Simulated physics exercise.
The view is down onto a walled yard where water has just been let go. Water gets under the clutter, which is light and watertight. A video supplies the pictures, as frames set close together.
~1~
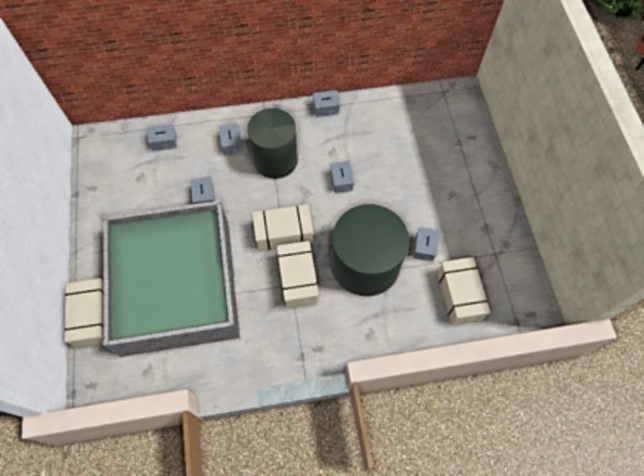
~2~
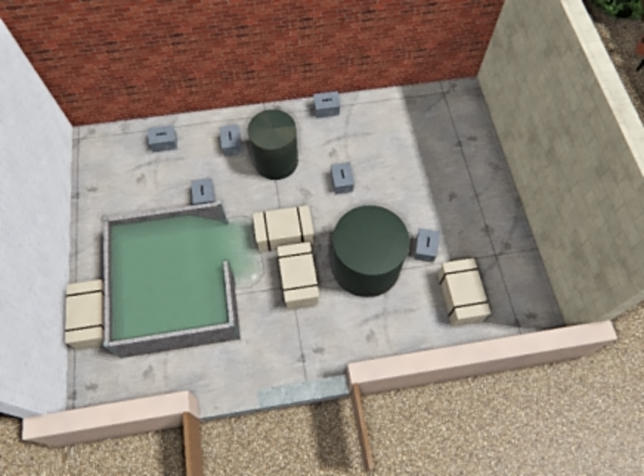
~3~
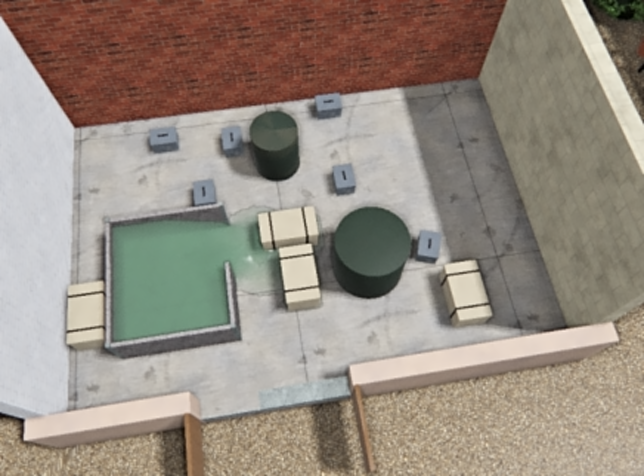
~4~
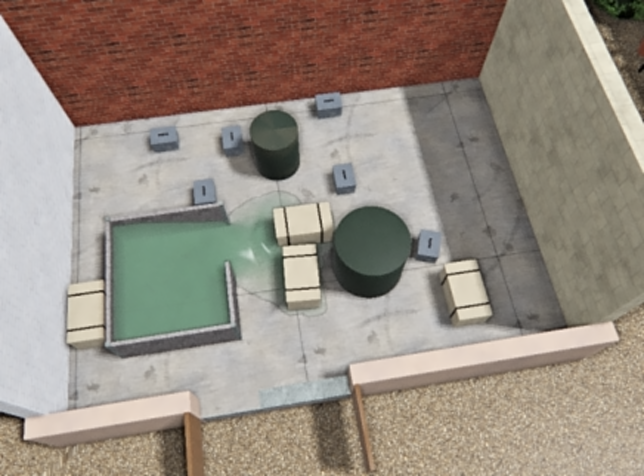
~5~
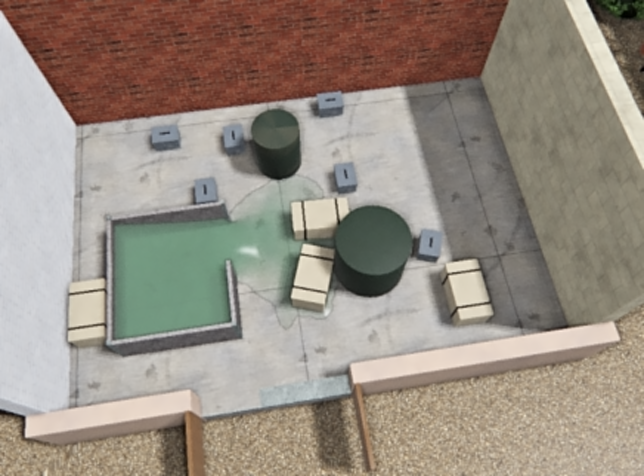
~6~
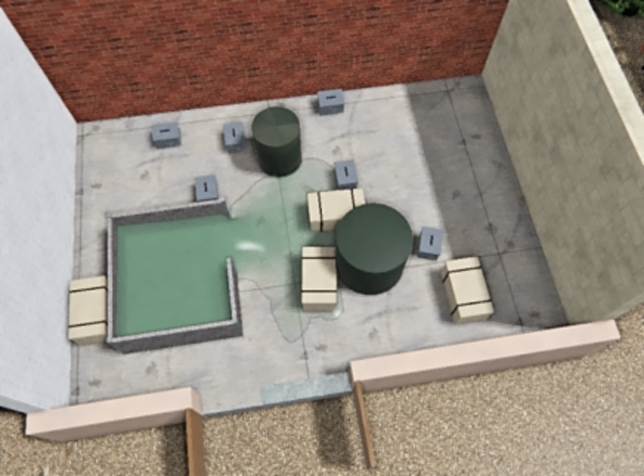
Green water flows from a gap in the tank and two cream trunks shift right.
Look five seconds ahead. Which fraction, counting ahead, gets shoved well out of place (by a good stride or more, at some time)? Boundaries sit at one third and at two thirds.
The result is a share beneath one third.
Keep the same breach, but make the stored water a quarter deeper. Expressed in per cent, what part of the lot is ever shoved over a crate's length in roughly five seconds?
Roughly 40 per cent of them.
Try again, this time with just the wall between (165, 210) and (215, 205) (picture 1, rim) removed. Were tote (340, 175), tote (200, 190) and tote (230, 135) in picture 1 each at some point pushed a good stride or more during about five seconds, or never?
Falls short, travels that far, travels that far.
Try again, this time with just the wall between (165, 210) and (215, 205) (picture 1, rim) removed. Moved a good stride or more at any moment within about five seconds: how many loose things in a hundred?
Roughly 40 in a hundred.
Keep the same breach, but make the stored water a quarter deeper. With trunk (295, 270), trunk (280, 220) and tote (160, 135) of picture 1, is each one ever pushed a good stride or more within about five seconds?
Answers in the order asked: Went past the threshold, went past the threshold, stayed within the threshold.
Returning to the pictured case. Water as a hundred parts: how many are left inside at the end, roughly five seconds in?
94 %.
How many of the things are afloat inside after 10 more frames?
Total: 1.
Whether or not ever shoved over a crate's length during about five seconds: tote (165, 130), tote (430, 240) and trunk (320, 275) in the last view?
Taking them in turn, the first stayed within range, the second stayed within range, and the third traveled far.
A moment on, 1 of 10 are well off their spots; 0 afloat.
Next, 3 of 10 are well off their spots; 1 afloat.
Later, 3 of 10 are well off their spots; 2 afloat.
In the end, 3 of 10 are well off their spots, and 3 have been at some point; 3 afloat.
